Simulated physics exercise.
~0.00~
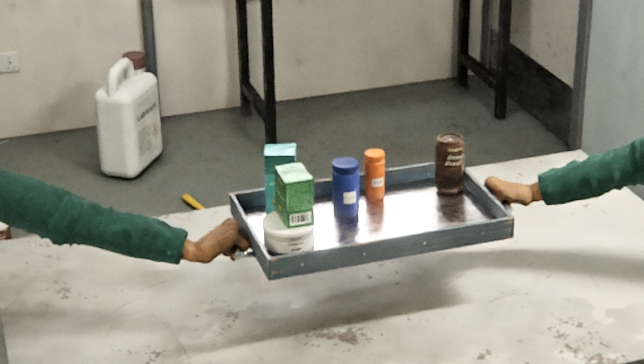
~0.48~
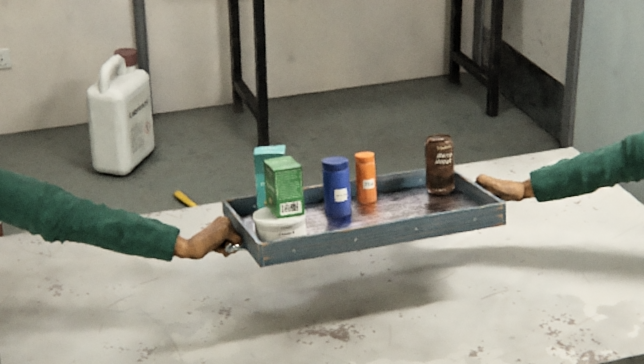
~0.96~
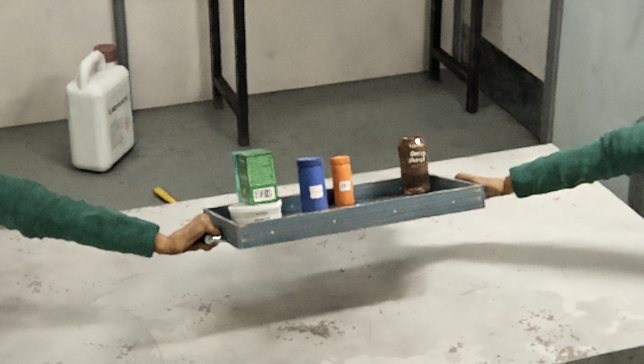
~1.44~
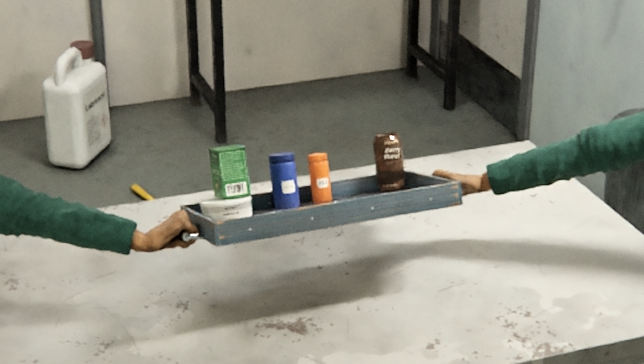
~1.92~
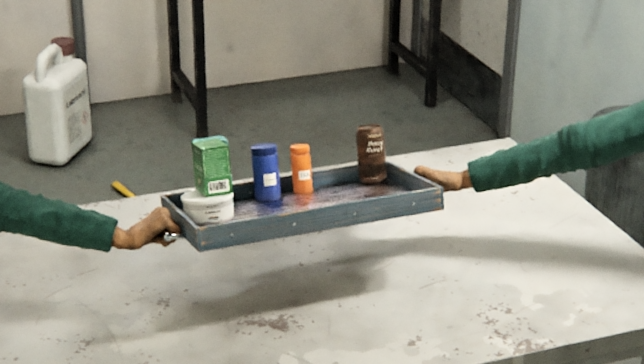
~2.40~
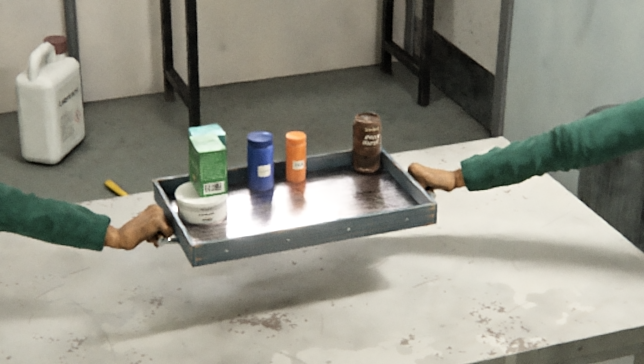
Two hands tilt a tray of containers away, then level it with everything still upright.
